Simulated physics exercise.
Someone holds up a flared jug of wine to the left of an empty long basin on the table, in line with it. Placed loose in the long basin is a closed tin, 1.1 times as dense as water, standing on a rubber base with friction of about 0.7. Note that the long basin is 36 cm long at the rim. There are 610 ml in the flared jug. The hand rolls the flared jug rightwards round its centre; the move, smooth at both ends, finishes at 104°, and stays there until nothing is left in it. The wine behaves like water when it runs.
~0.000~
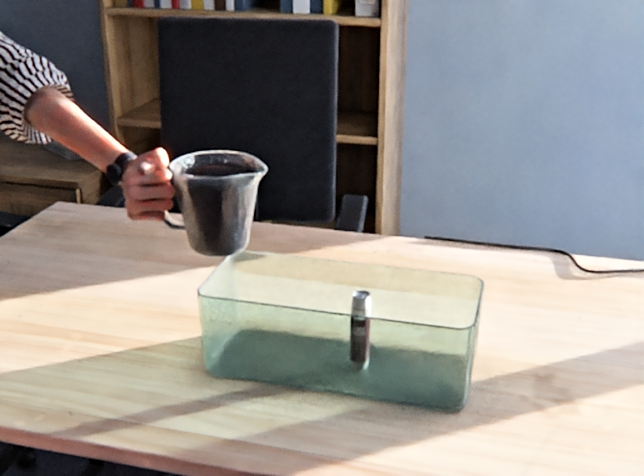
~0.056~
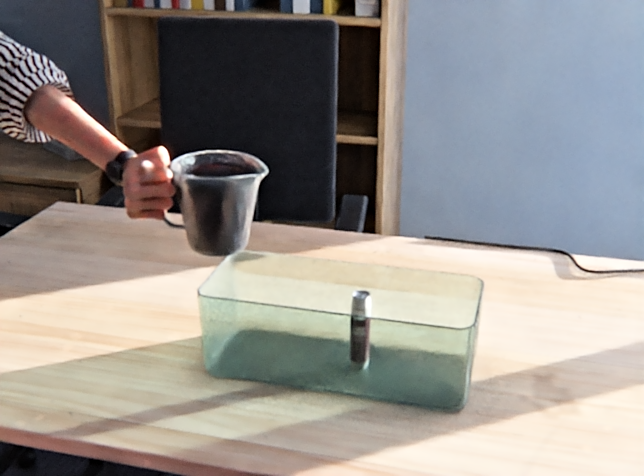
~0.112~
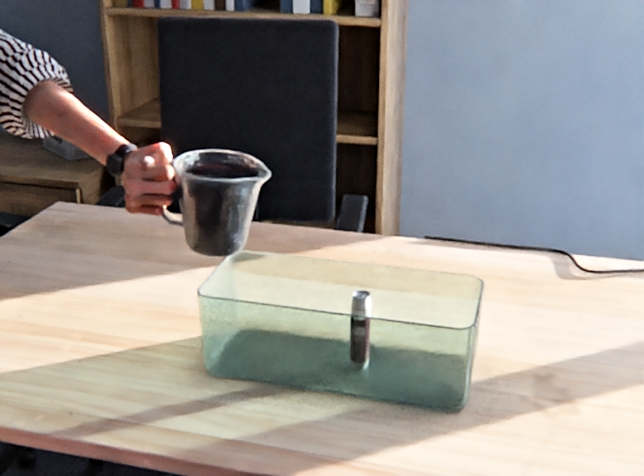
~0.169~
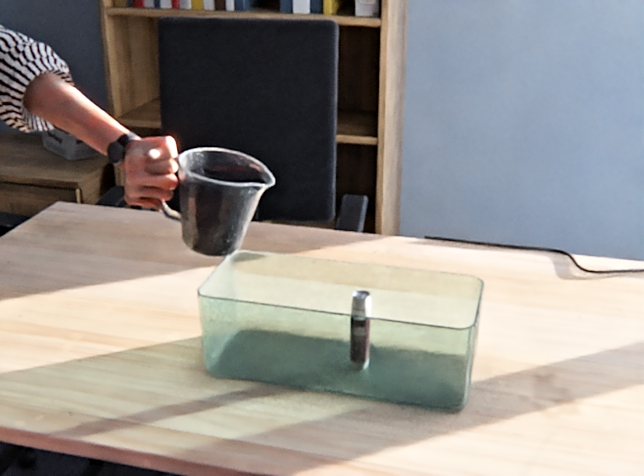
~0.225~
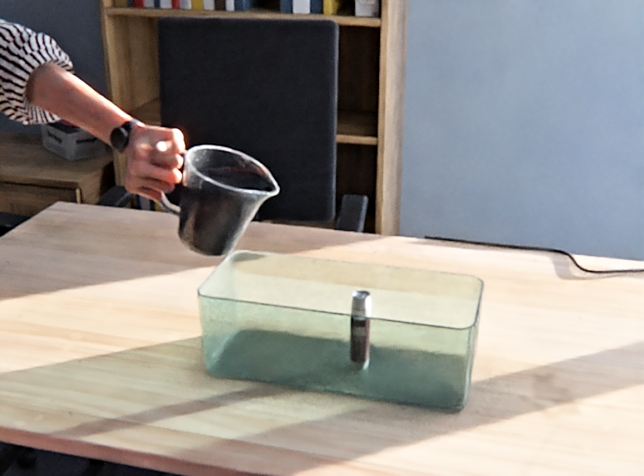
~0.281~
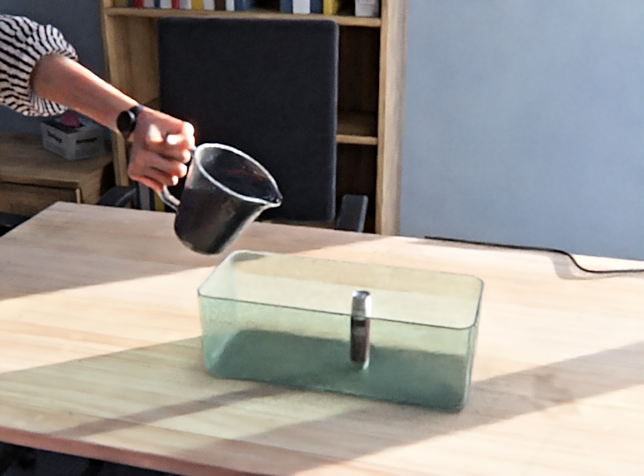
A hand in a striped sleeve and dark watch holds a flared jug of dark liquid above a pale wooden table, seen from slightly above in a sunlit room with a bookshelf and black chair behind. To its right below sits a long, translucent green basin with a small dark, silver-topped tin inside. The hand gradually rolls the jug rightwards, its spout dipping, while the camera stays still.
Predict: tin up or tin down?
It does not tip.
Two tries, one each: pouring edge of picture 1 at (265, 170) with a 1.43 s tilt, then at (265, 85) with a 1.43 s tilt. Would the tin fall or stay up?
The tin stays vertical the first time and overturns the second time.
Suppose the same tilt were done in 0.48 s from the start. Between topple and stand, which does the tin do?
The tin stays on its base.
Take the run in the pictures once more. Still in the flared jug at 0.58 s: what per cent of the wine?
Close to 50 in a hundred.
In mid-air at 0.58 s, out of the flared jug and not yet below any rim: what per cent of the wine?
It comes to roughly 18 per cent.
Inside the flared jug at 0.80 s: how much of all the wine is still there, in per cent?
About 8 per cent.
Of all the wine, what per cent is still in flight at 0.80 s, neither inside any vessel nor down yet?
5 per cent or so.
After 0.58 s the tilt is 89° and 50 per cent is still to pour; the tin stands where it began.
After 0.80 s the tilt is 104° and 8 per cent is still to pour; the tin stands where it began.
After 1.02 s the tilt is 104° and 0 per cent is still to pour; the tin stands where it began.
After 1.27 s the tilt is 104° and 0 per cent is still to pour; the tin stands where it began.
In the end the tin stands where it began.
